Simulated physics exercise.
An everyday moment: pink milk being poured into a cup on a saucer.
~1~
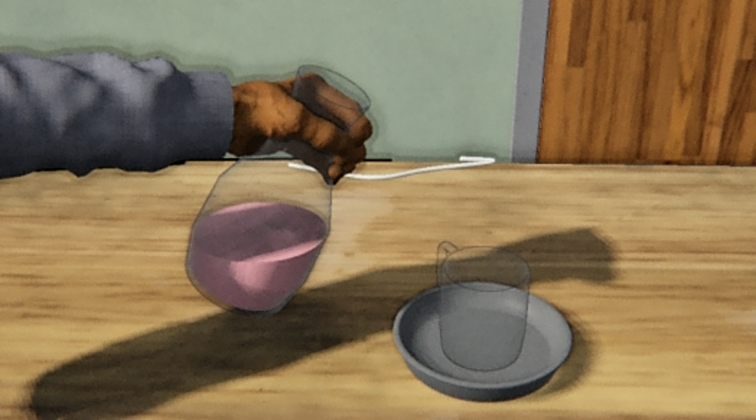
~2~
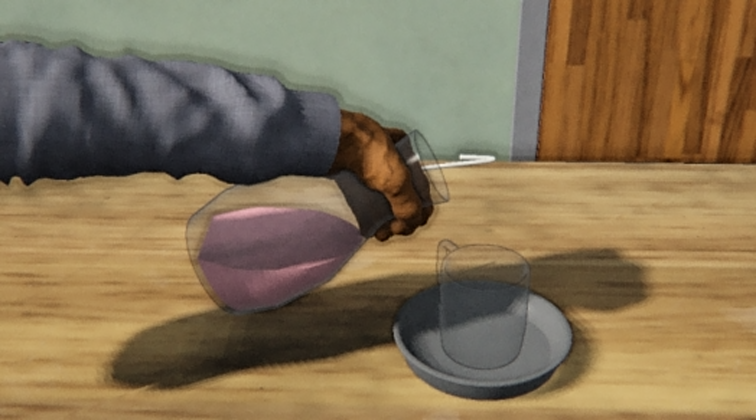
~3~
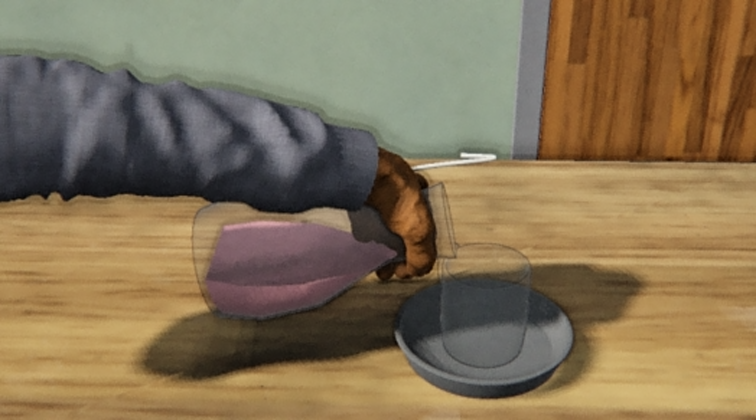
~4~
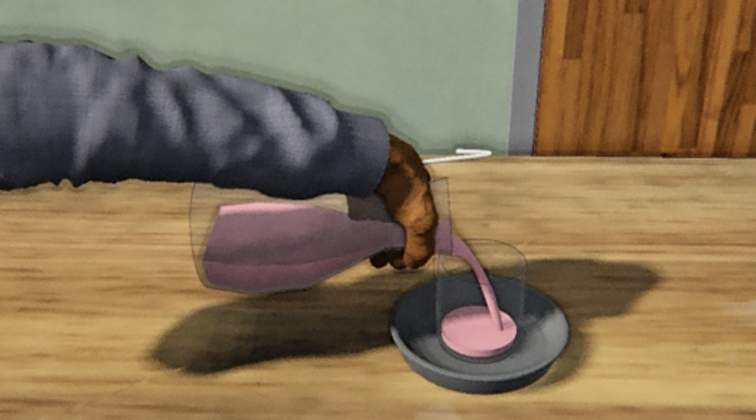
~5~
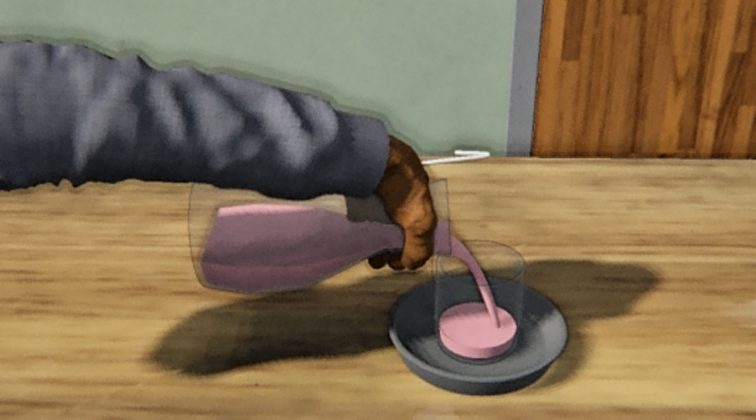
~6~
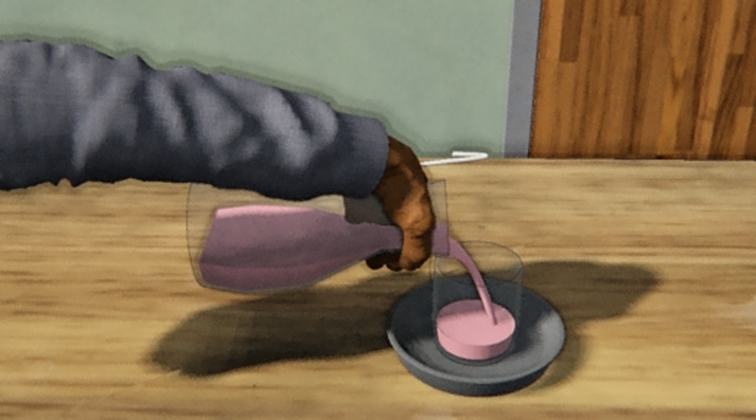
On a wooden table, a hand tilts a carafe and pours pink milk into a cup.
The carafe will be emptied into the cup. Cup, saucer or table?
In the end it gets as far as the saucer.
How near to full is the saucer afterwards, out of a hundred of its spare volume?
Near 50 in a hundred.
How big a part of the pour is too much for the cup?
I make it 30 per cent.
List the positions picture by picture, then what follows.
The hand lifts the carafe; carafe (284, 186) tipped 25° with all of its load; cup (484, 306) empty; saucer (487, 389) dry, in the first frame.
The carafe is brought over; carafe (325, 215) tipped 60° with all of its load; cup (484, 304) empty, in the second frame.
The carafe is brought over; carafe (333, 241) tipped 75° with all of its load; cup (485, 303) empty, in the third frame.
A stream runs into the cup; carafe (330, 223) tipped 85° with nearly all of its load; cup nearly empty, surface at (479, 328), in the fourth frame.
A stream runs into the cup; carafe (328, 223) tipped 85° with nearly all of its load; cup (479, 300) nearly empty, in the fifth frame.
A stream runs into the cup; carafe (326, 224) tipped 85° with nearly all of its load; cup about a quarter full, surface at (475, 323); saucer (481, 383) dry, in the sixth frame.
Soon after, the cup is about three quarters full; the saucer is dry.
Later, the cup is full to the brim; the saucer is wet, with room to spare.
In the end, the cup is full to the brim; the saucer is wet, with room to spare.
